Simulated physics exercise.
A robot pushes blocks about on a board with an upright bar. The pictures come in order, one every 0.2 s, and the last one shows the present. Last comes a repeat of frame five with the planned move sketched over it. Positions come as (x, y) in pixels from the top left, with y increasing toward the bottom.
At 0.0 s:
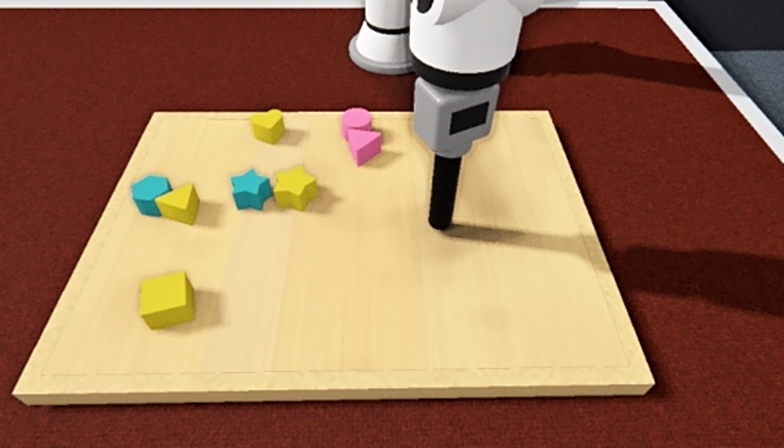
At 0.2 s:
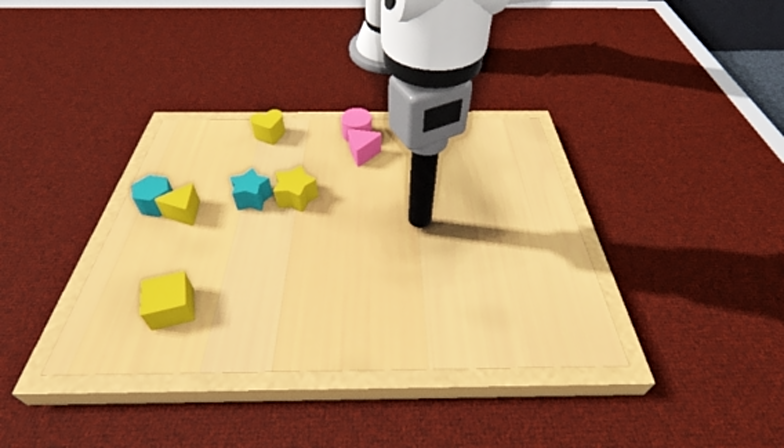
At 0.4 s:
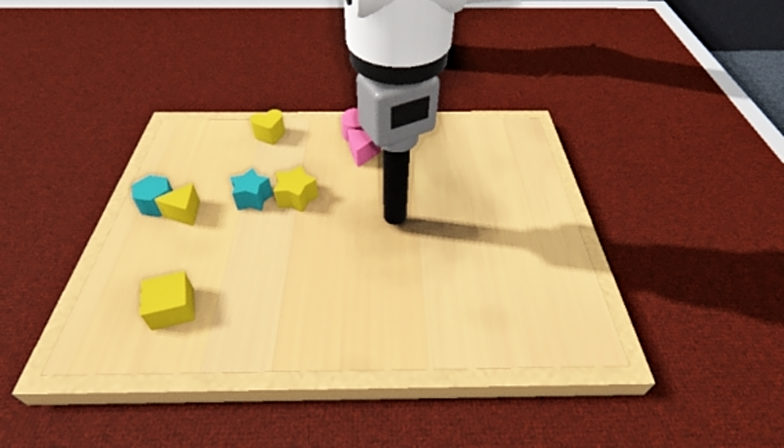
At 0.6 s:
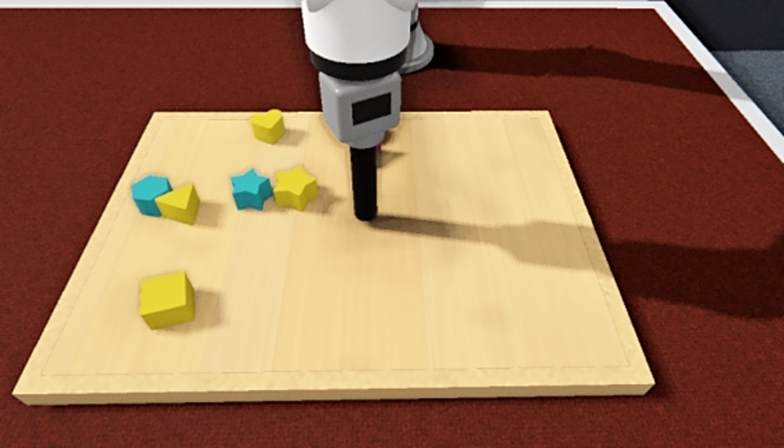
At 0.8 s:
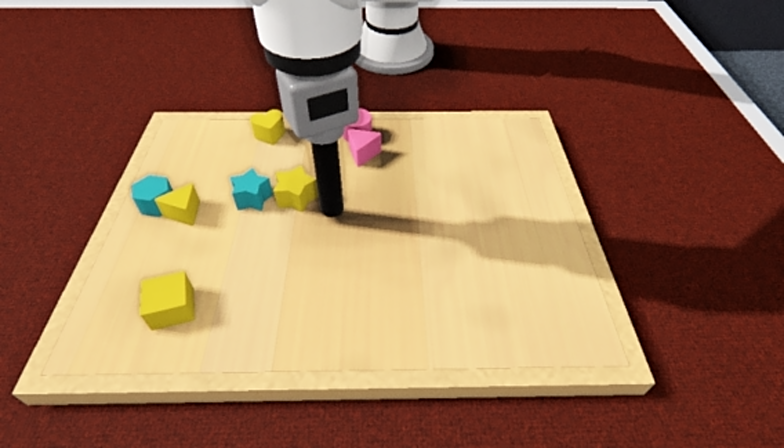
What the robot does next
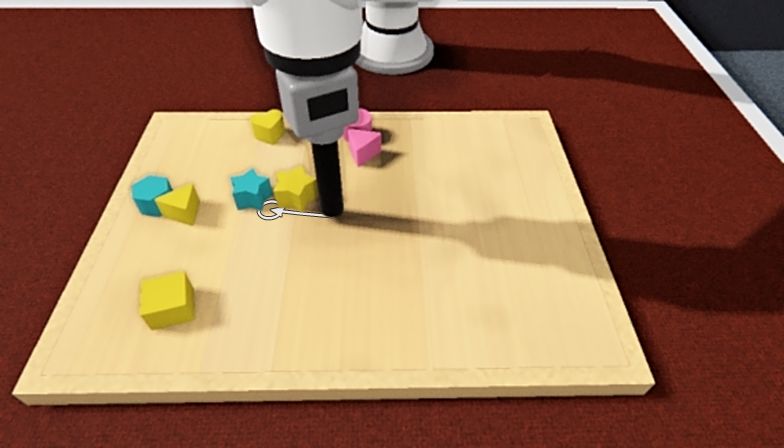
The video shows a robot arm with a black upright bar moving steadily left across a light wooden board, passing in front of pink blocks and nearing a yellow star, while the yellow, turquoise and pink blocks stay still.
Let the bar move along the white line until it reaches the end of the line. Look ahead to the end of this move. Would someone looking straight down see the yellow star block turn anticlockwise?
Final answer: No.
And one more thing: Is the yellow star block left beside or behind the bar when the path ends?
Yes
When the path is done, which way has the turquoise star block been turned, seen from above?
The sense of turning is anti-clockwise.
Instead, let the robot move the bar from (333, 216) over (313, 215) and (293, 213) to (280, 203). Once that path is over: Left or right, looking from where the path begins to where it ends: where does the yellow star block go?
My answer: Right.
Drawn move, straight from (333, 216) to (271, 210).
What follows on the original path. Halfway along, bar (300, 207); yellow star block (288, 178), turned 25° clockwise.
At the end, bar (269, 204); turquoise star block (243, 177), turned 35° anticlockwise; yellow star block (280, 174), turned 70° clockwise.
